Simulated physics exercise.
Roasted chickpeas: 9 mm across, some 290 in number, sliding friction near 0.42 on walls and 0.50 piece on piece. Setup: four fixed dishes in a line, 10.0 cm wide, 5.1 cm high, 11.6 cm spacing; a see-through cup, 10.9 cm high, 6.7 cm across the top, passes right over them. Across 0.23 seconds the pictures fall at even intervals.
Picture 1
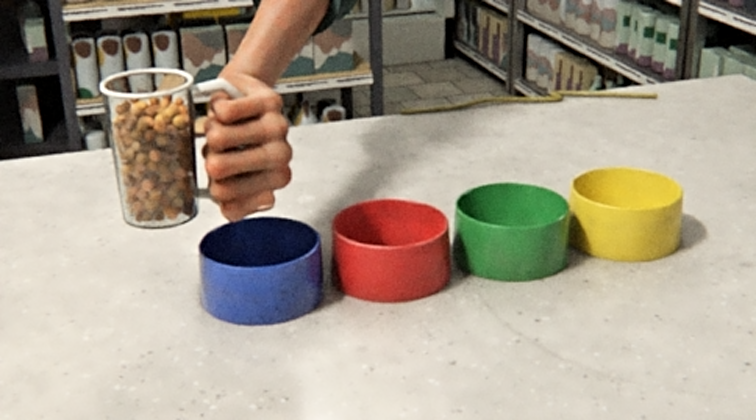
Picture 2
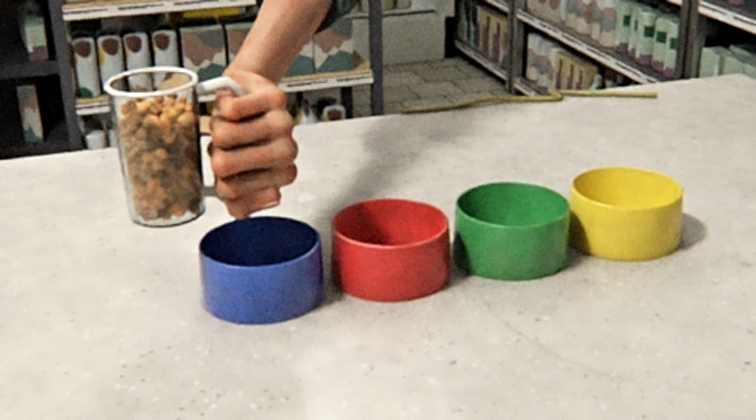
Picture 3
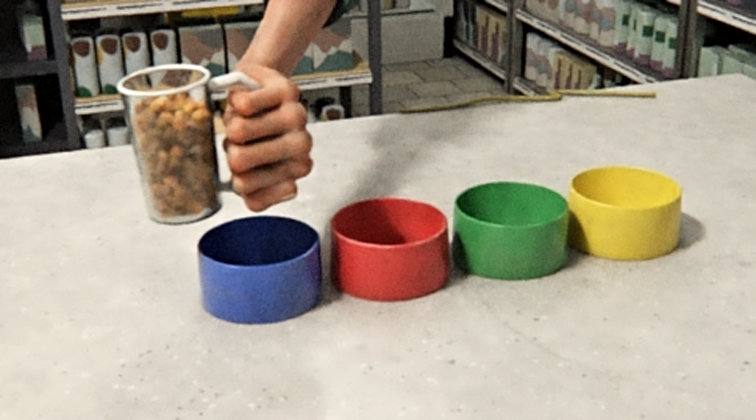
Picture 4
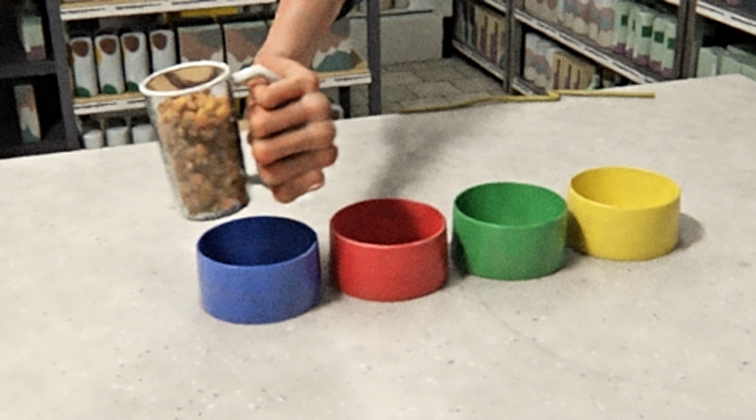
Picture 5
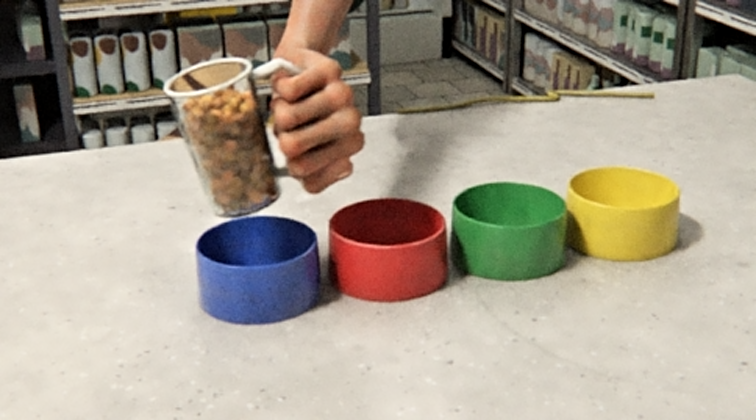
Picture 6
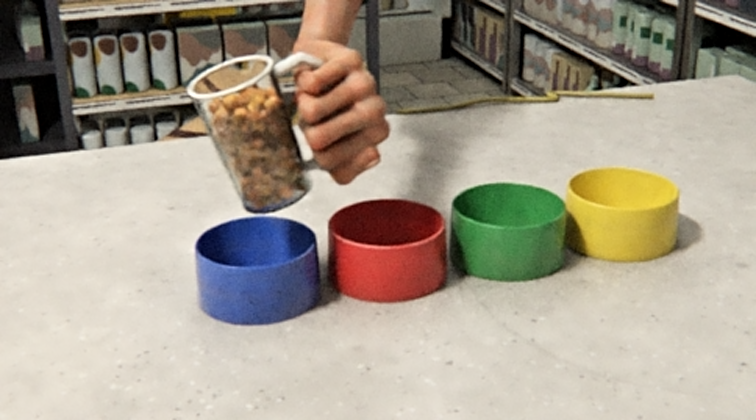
A clear cup filled with small brown pieces, gripped by a hand at its handle, starts upright above and left of a blue dish. The hand carries it slowly rightward, its base swinging out as it leans gradually, until it is over the blue dish, while the red, green and yellow dishes stay still.
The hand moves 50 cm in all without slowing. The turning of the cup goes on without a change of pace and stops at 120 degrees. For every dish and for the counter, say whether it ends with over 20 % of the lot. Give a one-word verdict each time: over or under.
Verdicts: Red under, blue under, green under, yellow over, counter under.
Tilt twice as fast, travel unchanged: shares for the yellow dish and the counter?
In that case the yellow dish gets 30 and the counter gets 10.
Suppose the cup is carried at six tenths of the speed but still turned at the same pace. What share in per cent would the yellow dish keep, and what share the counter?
Shares - yellow 20, counter 10.
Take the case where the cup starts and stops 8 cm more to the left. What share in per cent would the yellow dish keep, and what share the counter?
Yellow 10; counter 50.
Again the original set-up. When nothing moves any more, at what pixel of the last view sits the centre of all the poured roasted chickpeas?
Est. centre at rest: (621, 214) px.
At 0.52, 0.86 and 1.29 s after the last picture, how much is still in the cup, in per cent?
It goes roughly like this: 100, 95, 40 per cent.
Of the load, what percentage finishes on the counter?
The figure is about 0 percent.
Then, 0.52 s after the last picture, tilt 66 degrees; cup holds 100 %.
Then, 0.86 s after the last picture, tilt 98 degrees; cup holds 95 %, yellow 5 %.
Then, 1.29 s after the last picture, tilt 120 degrees; cup holds 40 %, yellow 60 %.
In the end, red 0 %, blue 0 %, green 0 %, yellow 100 %, counter 0 %.
